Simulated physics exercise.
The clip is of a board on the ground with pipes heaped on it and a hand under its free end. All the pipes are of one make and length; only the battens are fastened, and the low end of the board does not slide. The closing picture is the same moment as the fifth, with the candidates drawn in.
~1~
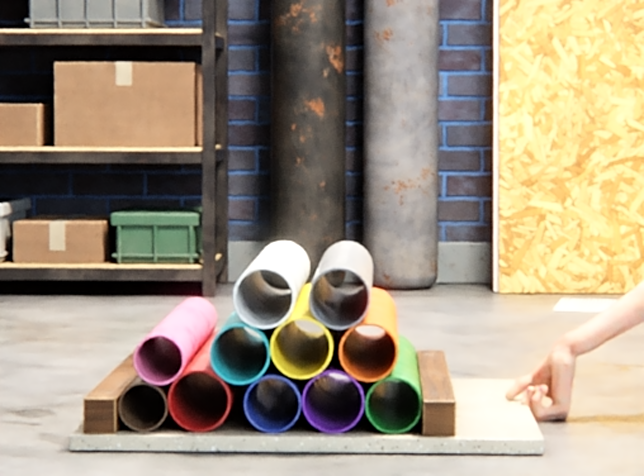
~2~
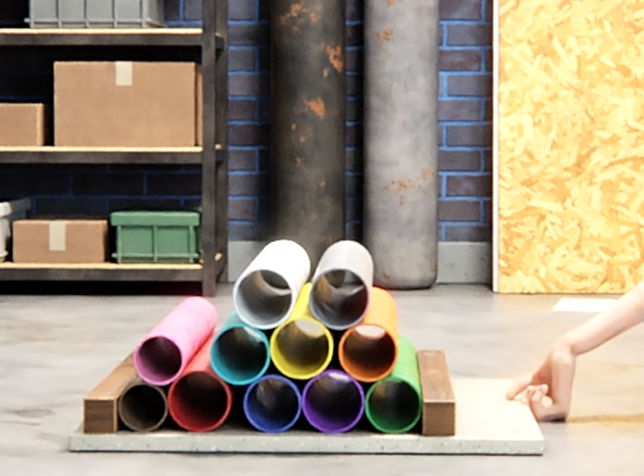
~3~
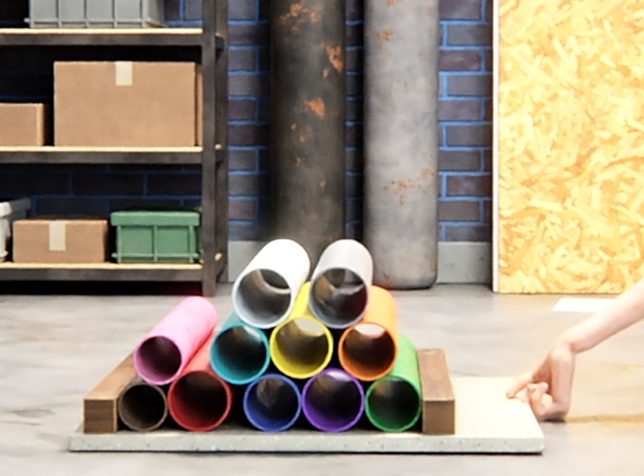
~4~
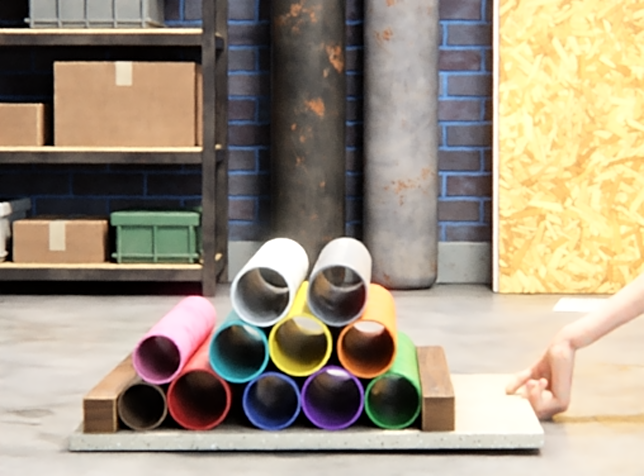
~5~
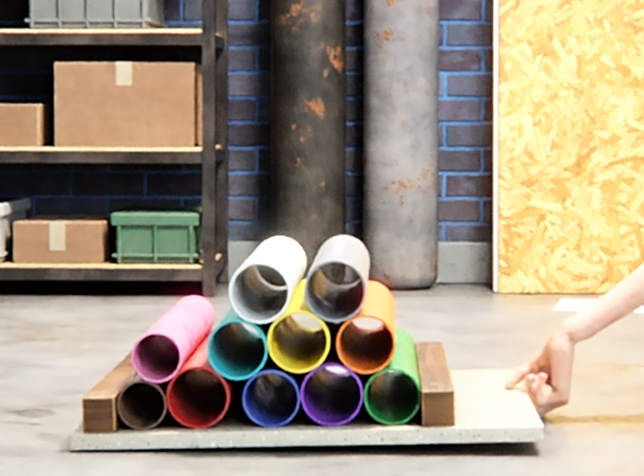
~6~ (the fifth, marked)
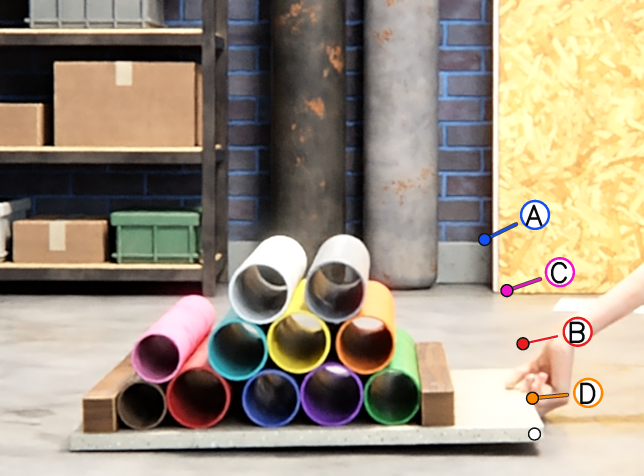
A hand at the right end of a pale board raises that end very slightly, and the stacked coloured pipes between two wooden battens tilt a little to the left with it, otherwise keeping their arrangement.
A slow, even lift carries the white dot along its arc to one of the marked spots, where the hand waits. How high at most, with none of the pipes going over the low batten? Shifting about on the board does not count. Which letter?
Mark B is as high as it can go.
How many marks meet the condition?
Two of the four.
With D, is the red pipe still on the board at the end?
Yes.
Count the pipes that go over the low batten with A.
It comes to five.
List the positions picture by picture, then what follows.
The first picture shows blue pipe (273, 404); purple pipe (333, 402); green pipe (394, 405).
The second picture shows green pipe (394, 405); orange pipe (369, 352).
The third picture shows board (313, 395); green pipe (394, 404); yellow pipe (301, 347).
The fourth picture shows board (313, 392); red pipe (199, 399).
The fifth picture shows board (312, 390); red pipe (198, 397).
On the marked copy, A at (485, 239); B at (523, 344); C at (507, 290); D at (532, 398); the white dot at (535, 434).
Taking B. A third of the way, board at 11°.
Two thirds of the way, board at 13°.
When it is over, board at 13°, none over the low batten.
As for the rest, A five over the low batten; C two over the low batten (pink, turquoise); D none over the low batten.
